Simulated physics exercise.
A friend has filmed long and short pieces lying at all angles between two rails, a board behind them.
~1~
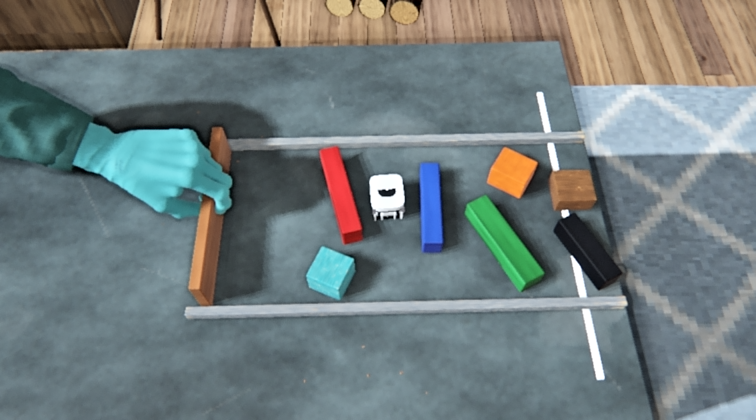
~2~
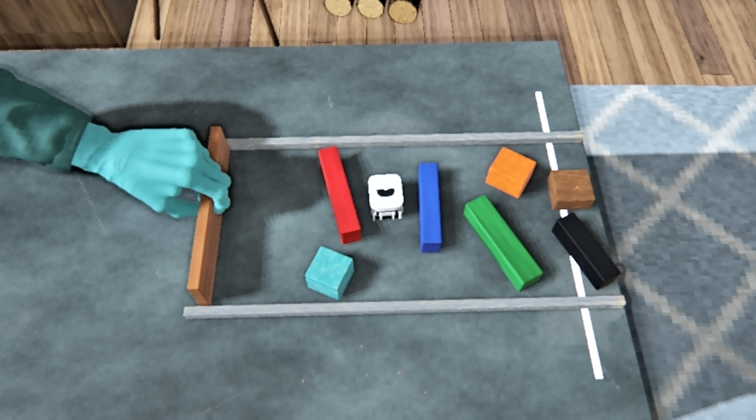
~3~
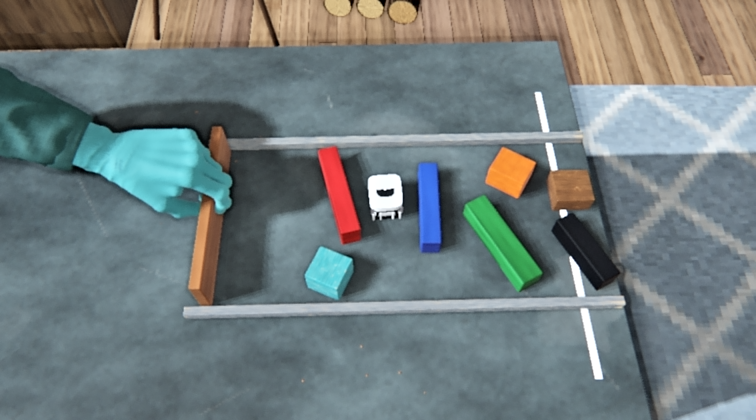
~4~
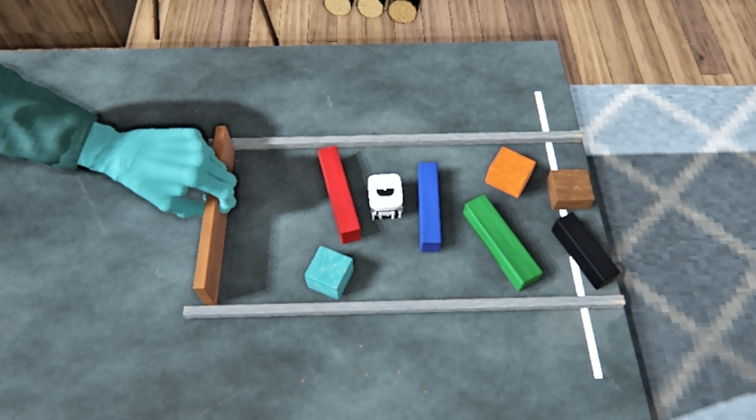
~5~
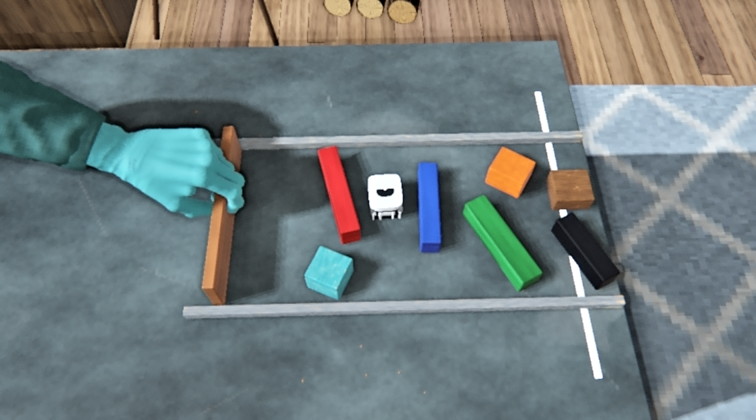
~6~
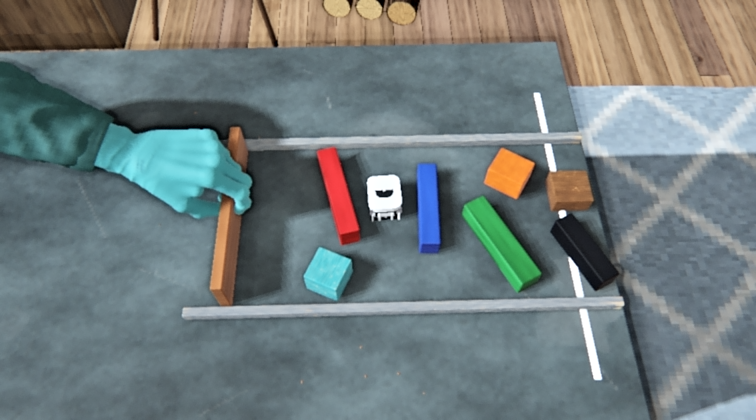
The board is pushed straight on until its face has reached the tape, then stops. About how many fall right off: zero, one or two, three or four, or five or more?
The number that fall off is five or more.
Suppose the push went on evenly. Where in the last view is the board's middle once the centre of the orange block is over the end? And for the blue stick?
For the orange block at (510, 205), for the blue stick at (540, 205).
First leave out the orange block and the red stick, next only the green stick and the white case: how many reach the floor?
The counts: 4 and 3.
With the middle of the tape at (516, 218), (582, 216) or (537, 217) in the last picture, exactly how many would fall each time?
Try by try, 3, 6 and 4.
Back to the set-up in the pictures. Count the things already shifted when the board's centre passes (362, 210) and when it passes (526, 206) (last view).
3 and 8.
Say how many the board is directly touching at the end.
It touches 2.
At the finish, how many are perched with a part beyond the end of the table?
1 of them.
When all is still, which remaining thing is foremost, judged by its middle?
The white case ends nearest.
A little later, none off yet; brown block at rest near (569, 191); black stick at rest near (583, 251); orange block at rest near (509, 173).
Next, one off so far; brown block on its side near (604, 218); black stick tilted a little near (621, 253); orange block shifted well along near (587, 161).
When it is over, the number that fall off is five or more; down, blue stick, green stick, orange block, black stick and brown block.
